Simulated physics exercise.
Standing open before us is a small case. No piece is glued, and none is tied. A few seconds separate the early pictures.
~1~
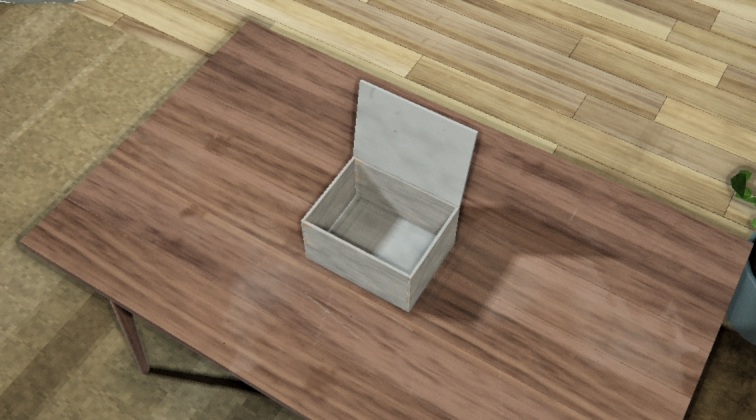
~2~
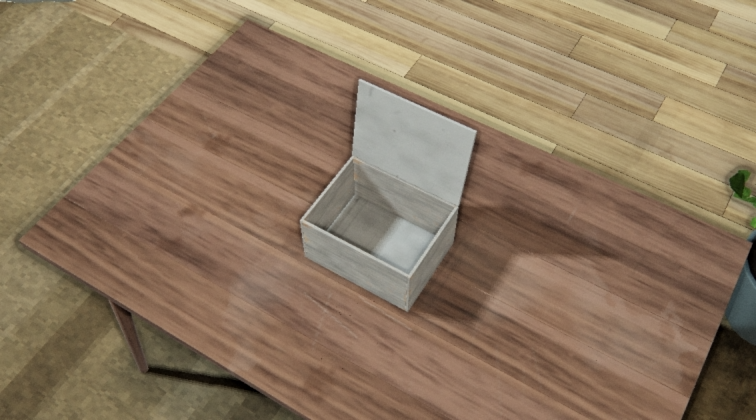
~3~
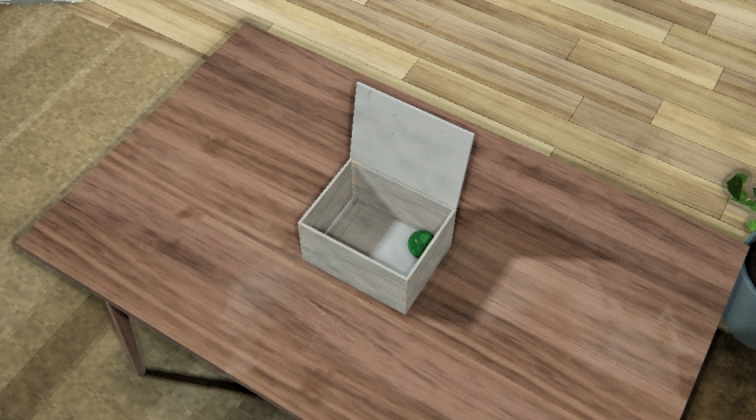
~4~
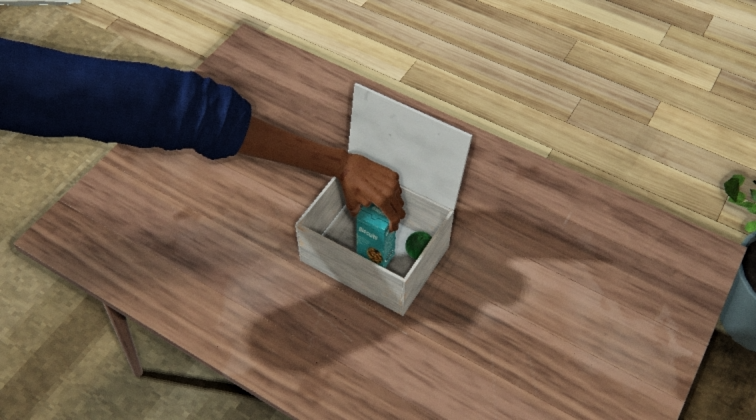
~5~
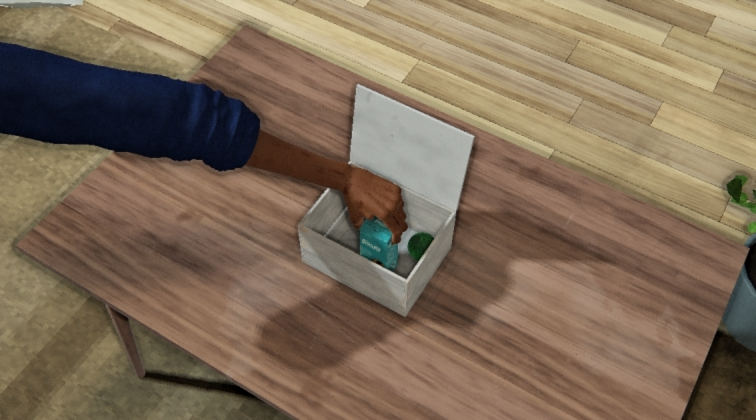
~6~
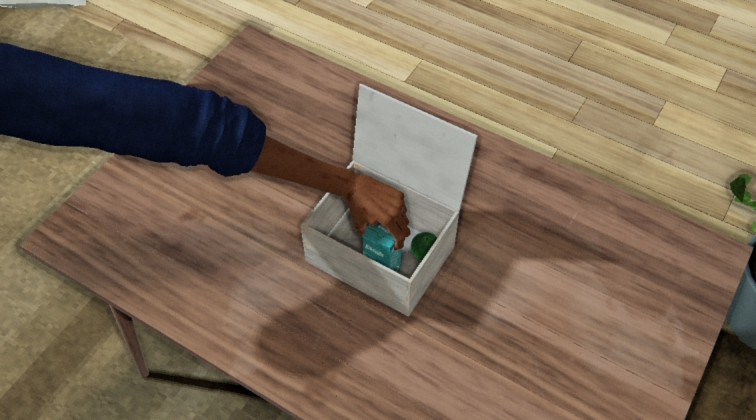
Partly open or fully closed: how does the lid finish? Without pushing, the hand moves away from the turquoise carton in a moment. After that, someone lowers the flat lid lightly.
Partly open.
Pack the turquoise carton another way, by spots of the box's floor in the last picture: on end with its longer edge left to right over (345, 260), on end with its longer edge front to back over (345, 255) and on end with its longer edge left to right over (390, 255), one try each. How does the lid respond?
On the first attempt the lid remains open a bit, on the second it remains open a bit, and on the third it remains open a bit.
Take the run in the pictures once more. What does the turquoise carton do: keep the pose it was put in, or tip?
Looking at the last picture, it is left as set.
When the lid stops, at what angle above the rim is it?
Lid angle from rim - close to 10°.
Then, 1.40 s on from there, lid 76° above the rim.
Then, 1.80 s on from there, lid 32° above the rim.
In the end, lid 10° above the rim; both unmoved. At the end, from the last picture's camera, turquoise carton near (382, 253).
